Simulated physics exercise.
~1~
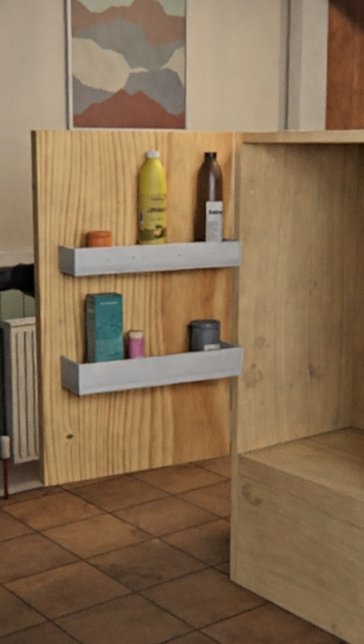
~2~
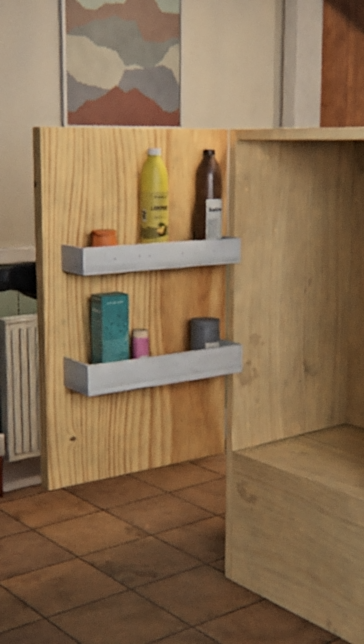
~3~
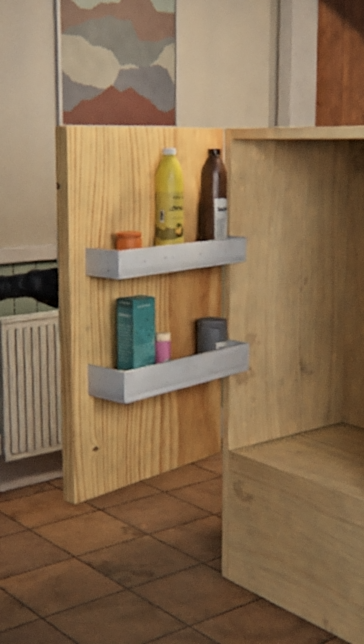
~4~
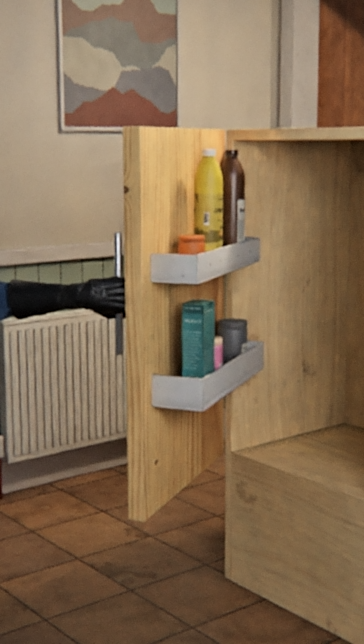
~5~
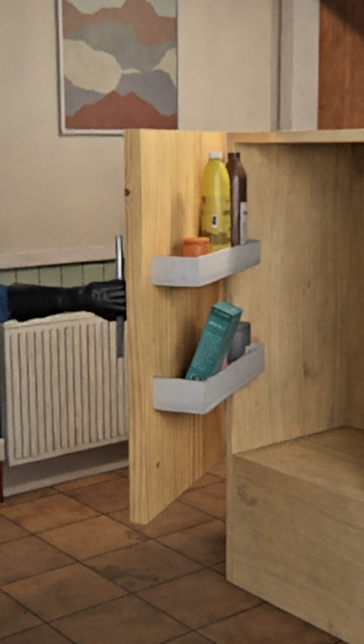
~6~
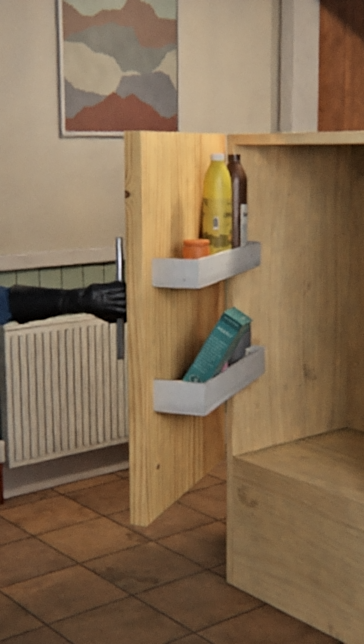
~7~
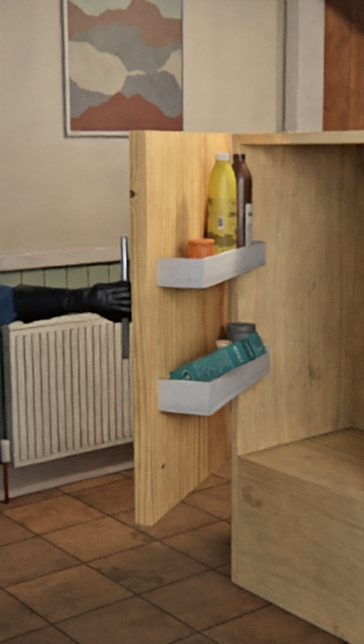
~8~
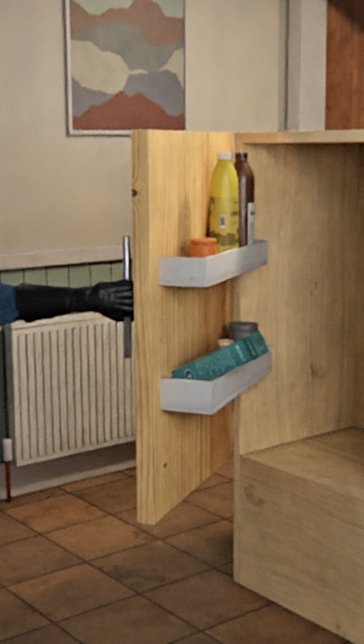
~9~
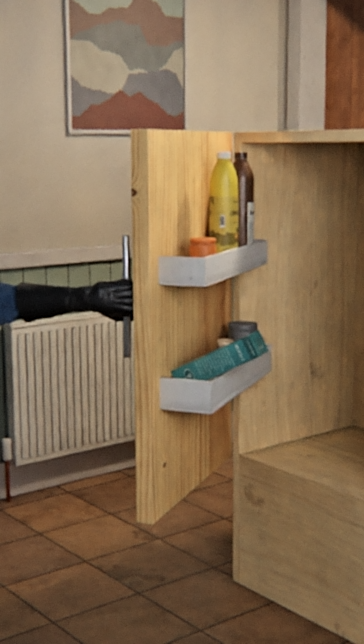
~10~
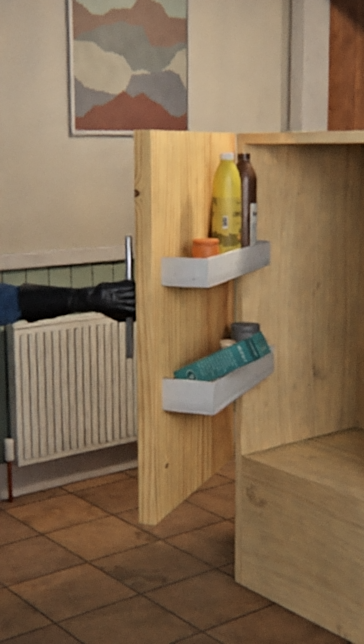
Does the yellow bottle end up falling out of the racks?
No, the yellow bottle stays in the upper rack and is still standing upright there at the end.
